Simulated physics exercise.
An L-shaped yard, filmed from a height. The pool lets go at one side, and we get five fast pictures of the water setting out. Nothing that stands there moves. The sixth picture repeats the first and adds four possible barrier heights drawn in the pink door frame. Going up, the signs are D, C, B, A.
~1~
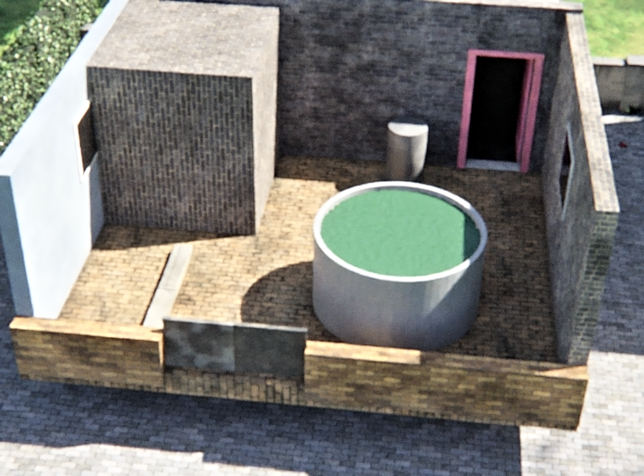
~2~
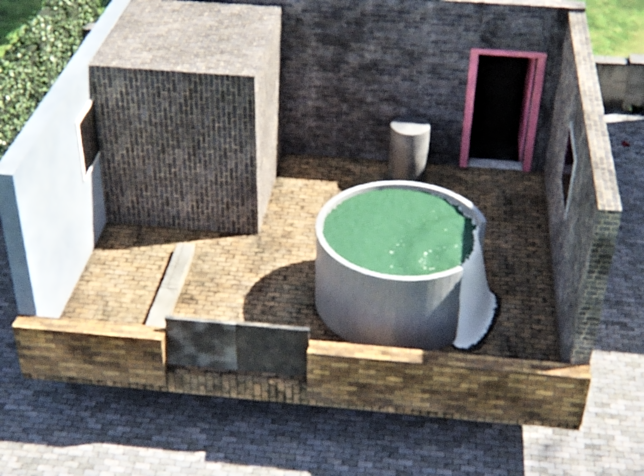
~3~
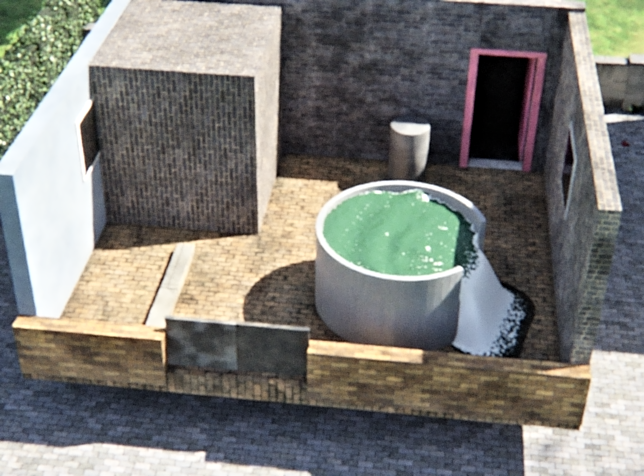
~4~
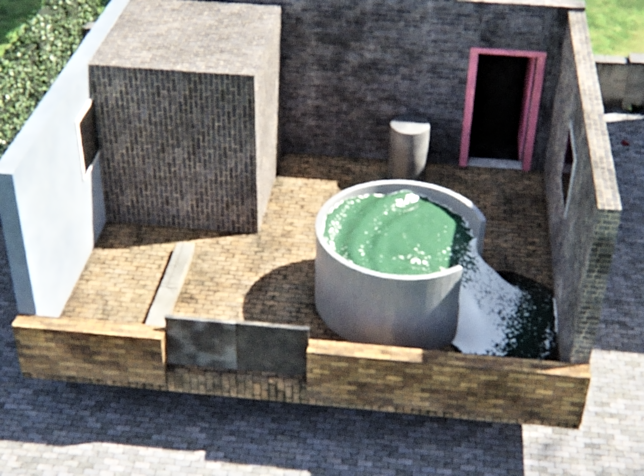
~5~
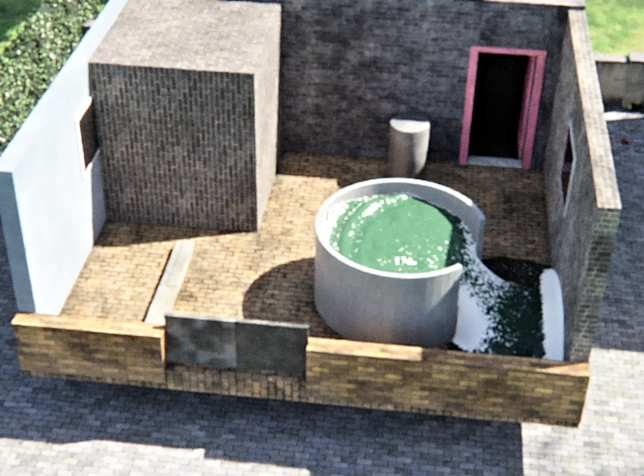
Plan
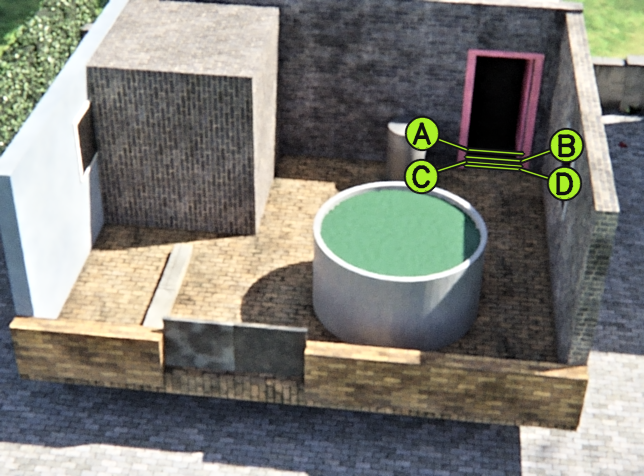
Green water pours from the right side of a round pool and spreads across the yard.
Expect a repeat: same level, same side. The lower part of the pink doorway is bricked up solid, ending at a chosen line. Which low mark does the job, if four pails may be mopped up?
Line A just does it.
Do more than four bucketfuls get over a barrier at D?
Yes.
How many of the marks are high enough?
One of the four.
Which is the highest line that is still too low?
B.
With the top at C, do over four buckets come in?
Yes, that goes wrong.
In lime, A at (494, 151); B at (493, 159); C at (493, 164); D at (492, 167); from the bottom up D, C, B, A.
Choosing A, a splash gets over, under a bucket.
Choosing B, about 14 bucketfuls get in.
Choosing C, dozens of bucketfuls pour in.
Choosing D, dozens of bucketfuls pour in.
